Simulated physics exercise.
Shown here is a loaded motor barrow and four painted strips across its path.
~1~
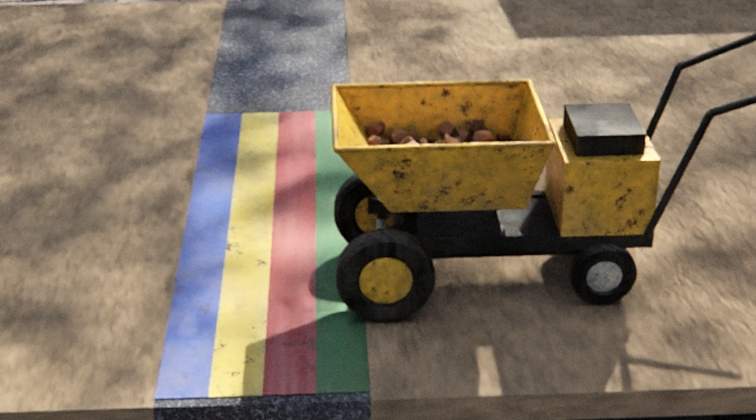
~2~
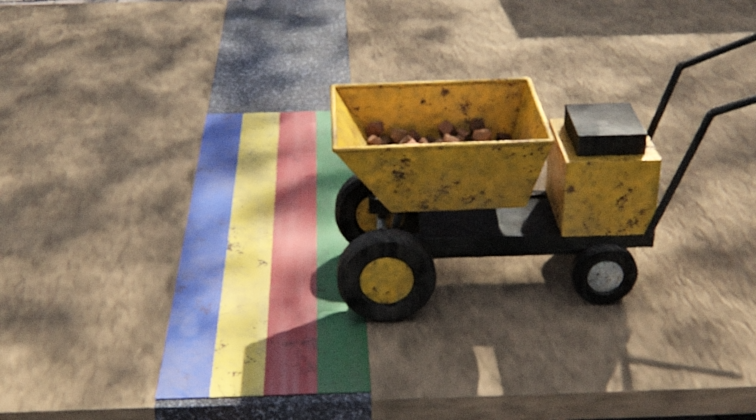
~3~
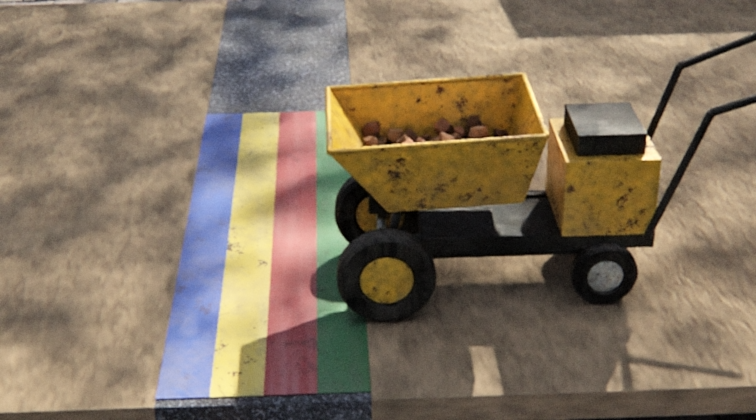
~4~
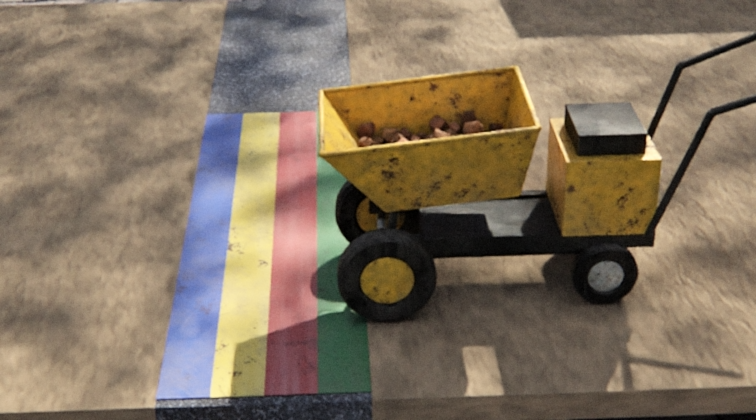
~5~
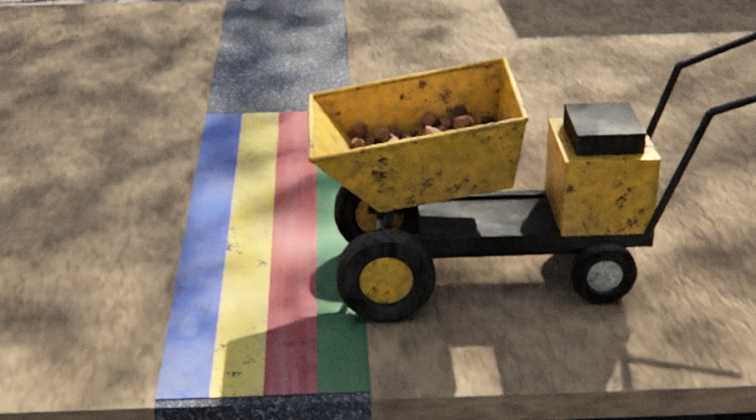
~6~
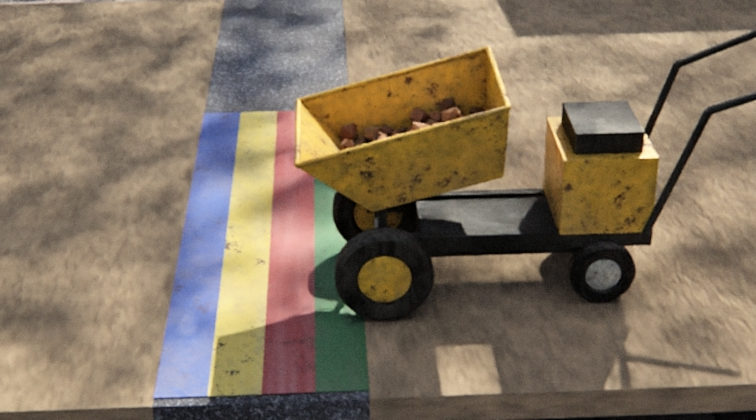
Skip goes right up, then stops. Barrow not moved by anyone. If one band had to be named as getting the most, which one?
I would name blue.
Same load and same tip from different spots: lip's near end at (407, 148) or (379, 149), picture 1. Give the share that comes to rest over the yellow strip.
I'd put it at around 30 percent the first time and 30 percent the second.
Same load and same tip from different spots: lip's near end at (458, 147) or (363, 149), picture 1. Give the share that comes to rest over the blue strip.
You'd get around 10 in a hundred, then 40 in a hundred.
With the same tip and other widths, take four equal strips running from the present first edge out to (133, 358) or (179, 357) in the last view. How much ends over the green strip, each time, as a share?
Shares: 0 %; then 0 %.
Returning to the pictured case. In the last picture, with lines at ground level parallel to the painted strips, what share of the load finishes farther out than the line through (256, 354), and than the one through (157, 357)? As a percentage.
90 % and 30 %, in that order.
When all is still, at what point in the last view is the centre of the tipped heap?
Around (182, 284).
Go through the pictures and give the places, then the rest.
Lip of the skip (336, 150), level; top of the load (426, 152), clay clods; green strip (342, 347); red strip (291, 349); yellow strip (239, 351); blue strip (188, 353), in the first frame.
Lip of the skip (335, 150), level; top of the load (449, 145), in the second frame.
Lip of the skip (330, 152), tipped barely; top of the load (445, 143), in the third frame.
Lip of the skip (322, 155), tipped a little; top of the load (479, 150), in the fourth frame.
Lip of the skip (311, 160), tipped a little; top of the load (470, 144), in the fifth frame.
Lip of the skip (297, 166), tipped clearly; top of the load (459, 137); green strip (341, 346); red strip (290, 348); yellow strip (238, 350); blue strip (187, 352), in the sixth frame.
Just after the last frame, skip tipped steeply; every one in the skip.
A moment on, skip tipped right over; roughly two thirds in the skip; about a tenth over the yellow strip; roughly a quarter over the blue strip; just a few off the paint.
Further on, skip tipped right over; about a tenth in the skip; about a tenth over the yellow strip; roughly half over the blue strip; roughly a third off the paint.
When it is over, skip tipped right over; about a tenth in the skip; not one over the green strip; not one over the red strip; about a tenth over the yellow strip; roughly half over the blue strip; roughly a third off the paint.
